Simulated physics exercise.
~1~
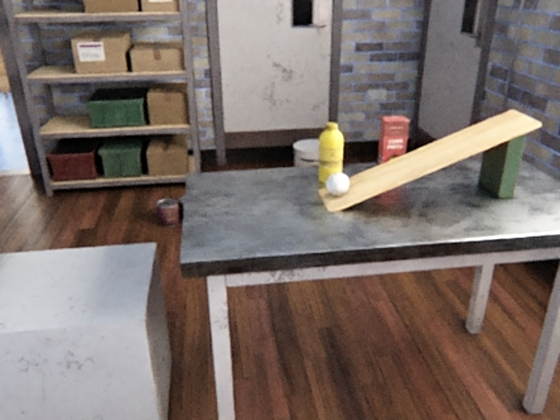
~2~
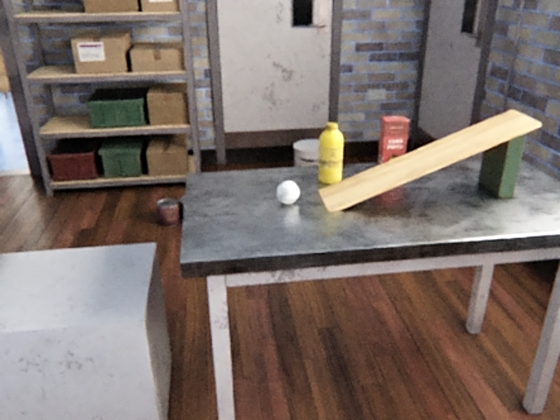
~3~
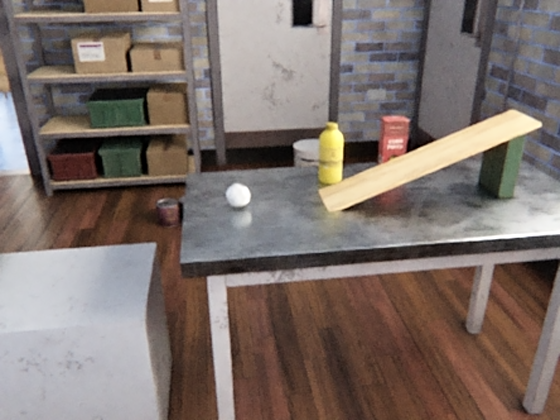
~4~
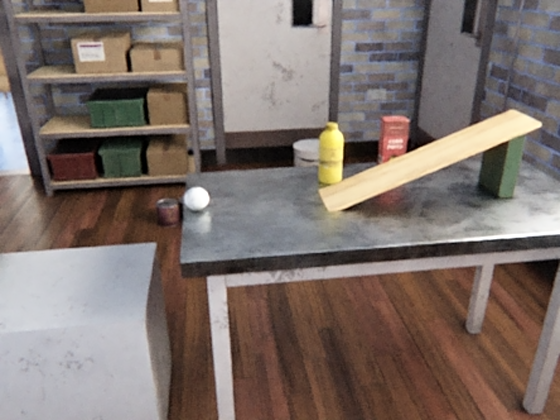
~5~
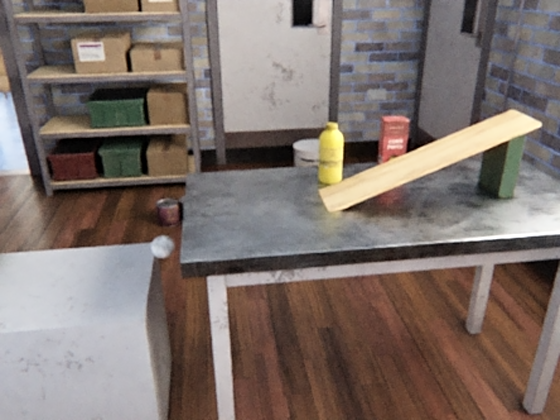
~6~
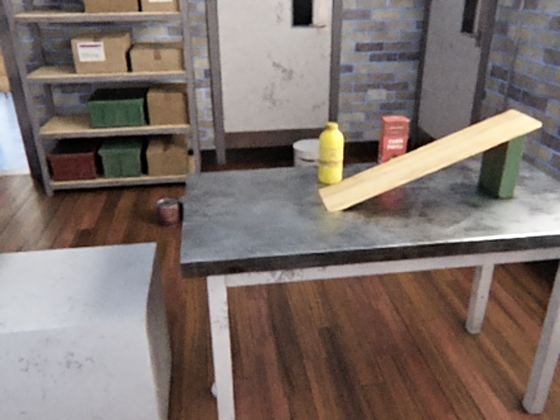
A dark-topped metal table stands on a wooden floor, seen from slightly above, with a pale cabinet across a narrow gap at lower left and shelves of boxes behind. A plank ramp propped on a green block slopes down to the left, near a yellow bottle and a red carton. A white onion, round as a ball, leaves the foot of the ramp and moves left across the tabletop. It passes the table's left edge, drops into the gap short of the cabinet's top, and ends out of sight while the bottle and carton stay put.
